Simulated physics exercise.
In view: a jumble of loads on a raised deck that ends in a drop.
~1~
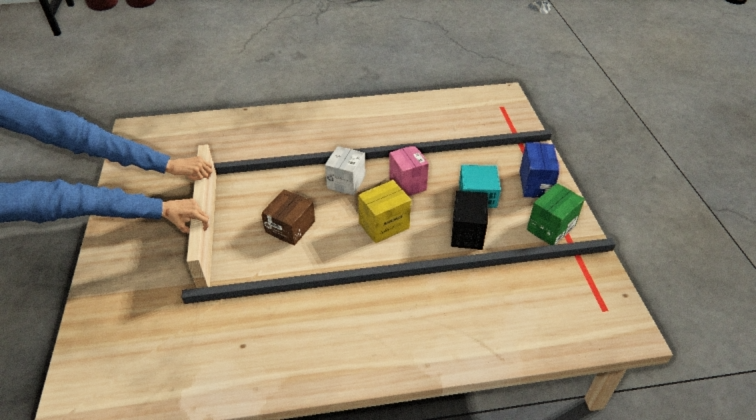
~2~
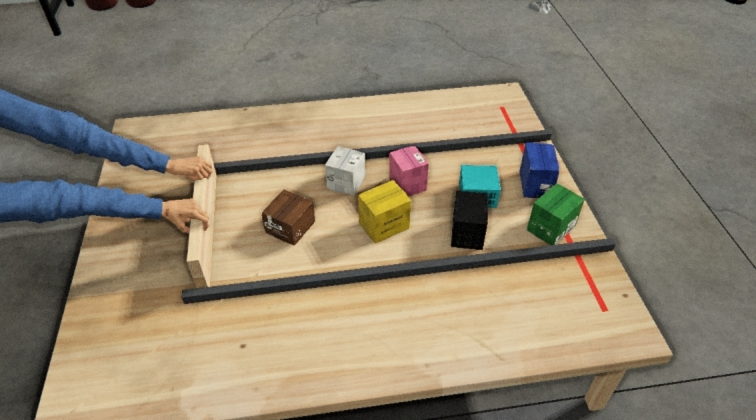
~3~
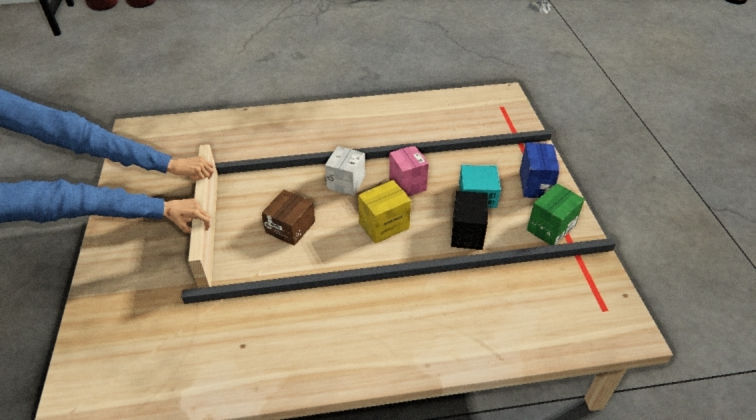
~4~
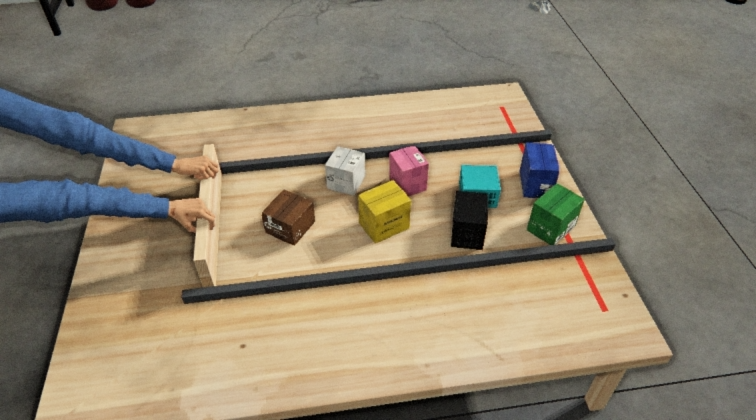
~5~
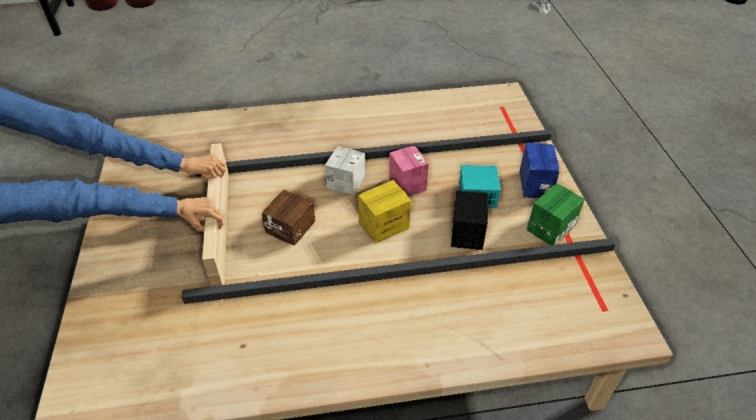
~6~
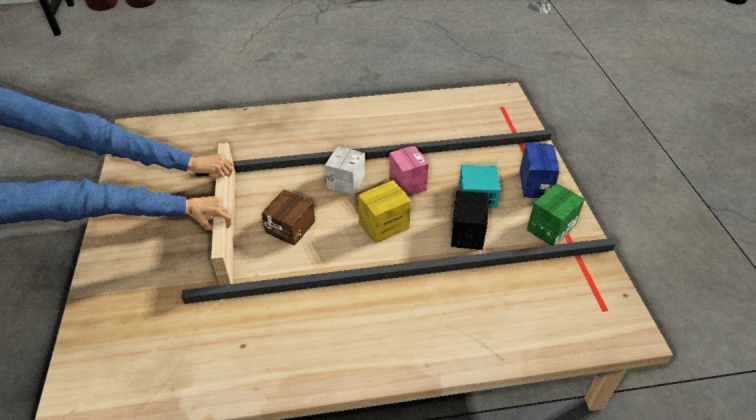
At the start, two hands hold a wooden plank upright at the left end of a table, between two dark rails, with eight colourful boxes spread out to its right. The hands then slide the plank slightly rightward, nearing the brown box, while all the boxes stay still.
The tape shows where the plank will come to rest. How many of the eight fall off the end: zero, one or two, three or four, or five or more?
The number that fall off is three or four.
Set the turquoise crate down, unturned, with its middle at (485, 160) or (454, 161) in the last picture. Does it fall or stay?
Place by place, it goes over; is lost.
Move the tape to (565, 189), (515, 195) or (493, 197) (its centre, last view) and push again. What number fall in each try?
In that order 8, 1 and 0.
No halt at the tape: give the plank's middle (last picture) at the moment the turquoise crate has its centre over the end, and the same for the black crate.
Its middle is around (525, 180) and around (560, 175).
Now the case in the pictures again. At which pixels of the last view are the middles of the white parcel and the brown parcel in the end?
First (544, 146), then (558, 170).
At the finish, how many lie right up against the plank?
4 of them.
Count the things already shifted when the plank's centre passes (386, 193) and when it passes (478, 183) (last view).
At the one place 5, at the other 8.
Soon after, none off yet; blue parcel at rest near (539, 171); green parcel at rest near (555, 215); turquoise crate at rest near (479, 186).
In the end, the number that fall off is three or four; gone, pink parcel, turquoise crate, green parcel and blue parcel.
